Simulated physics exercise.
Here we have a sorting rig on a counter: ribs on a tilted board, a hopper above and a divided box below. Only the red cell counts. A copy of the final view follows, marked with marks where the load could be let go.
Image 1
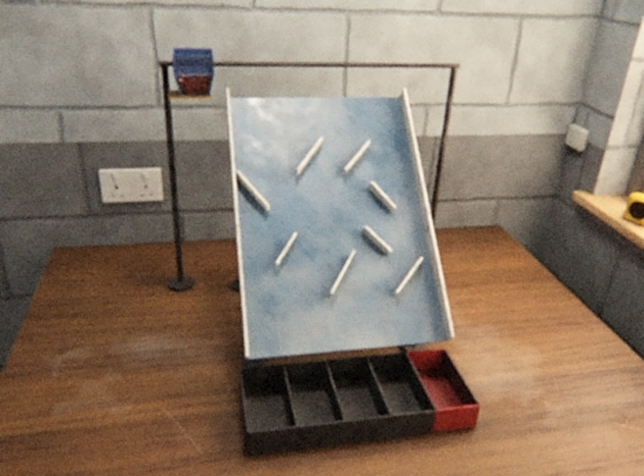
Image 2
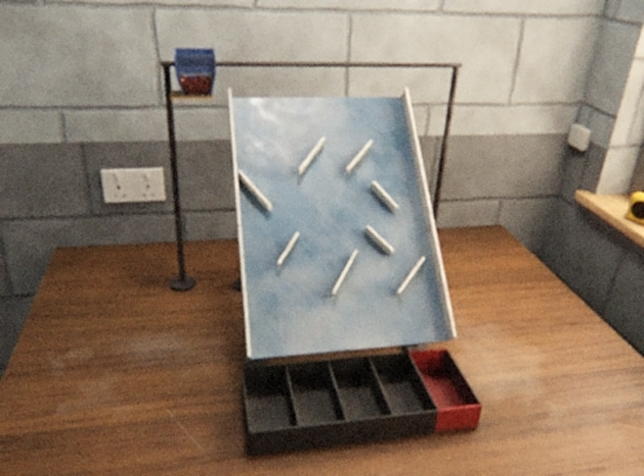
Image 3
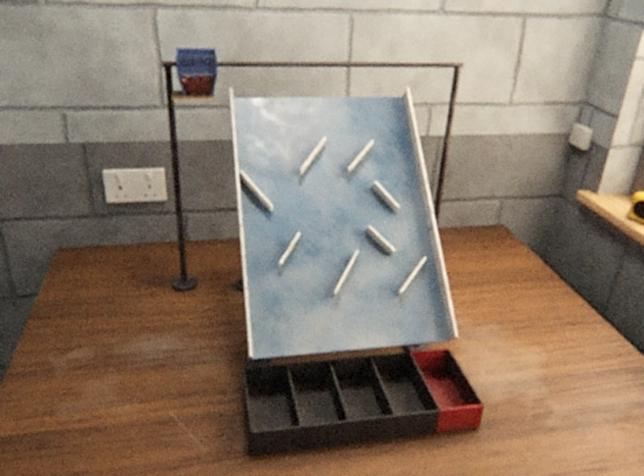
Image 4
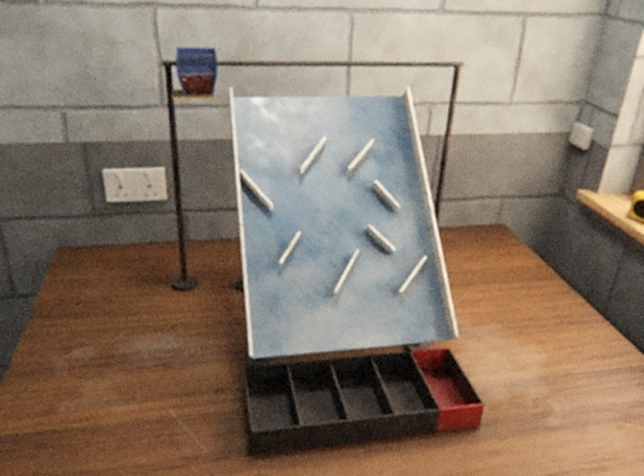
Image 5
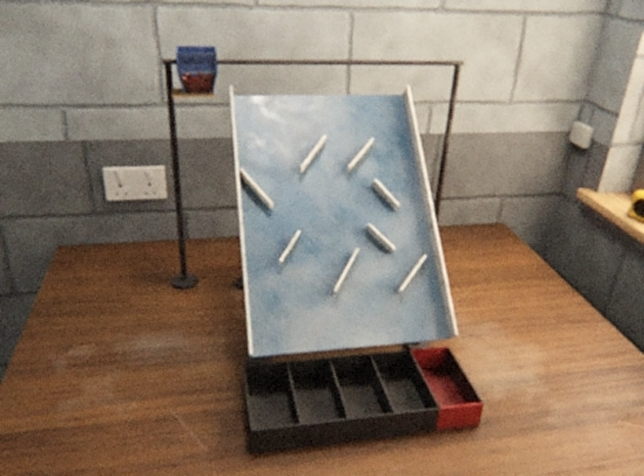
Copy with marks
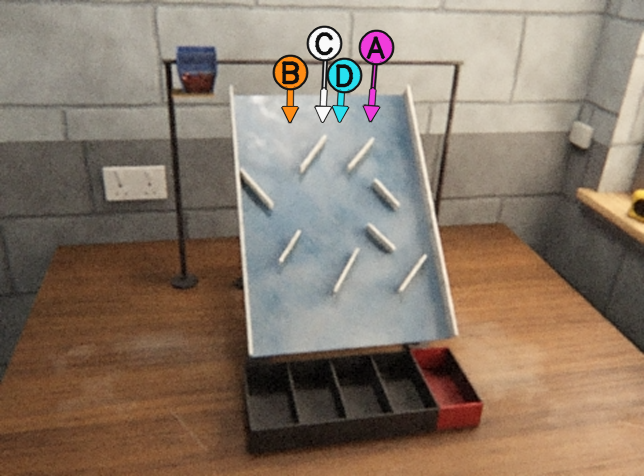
A tilted blue board with pale ribs standing still above a black divided box with one red cell at right.
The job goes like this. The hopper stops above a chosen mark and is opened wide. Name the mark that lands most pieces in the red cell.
Take A.
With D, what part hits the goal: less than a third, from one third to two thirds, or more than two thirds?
Less than a third.
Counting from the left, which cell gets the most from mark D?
It is the second one.
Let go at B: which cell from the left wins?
The first.
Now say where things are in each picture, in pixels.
In the first frame, hopper (195, 87), kidney beans, door shut.
In the second frame, ribs (300, 169) to (324, 137), (347, 169) to (372, 140), (239, 171) to (271, 206).
In the third frame, ribs (375, 181) to (399, 207), (280, 263) to (299, 232), (369, 226) to (395, 251).
In the fourth frame, ribs (335, 293) to (358, 250), (401, 291) to (426, 257).
In the fifth frame, red cell (460, 415), number 5 of 5 from the left.
On the marked copy, mark A meets the board at (370, 115); mark B meets the board at (289, 116); mark C meets the board at (322, 116); mark D meets the board at (339, 116).
With A, roughly a third in the red cell, roughly two thirds in other cells.
With B, not one piece in the red cell, every piece in other cells.
With C, not one piece in the red cell, almost all in other cells.
With D, not one piece in the red cell, almost all in other cells.
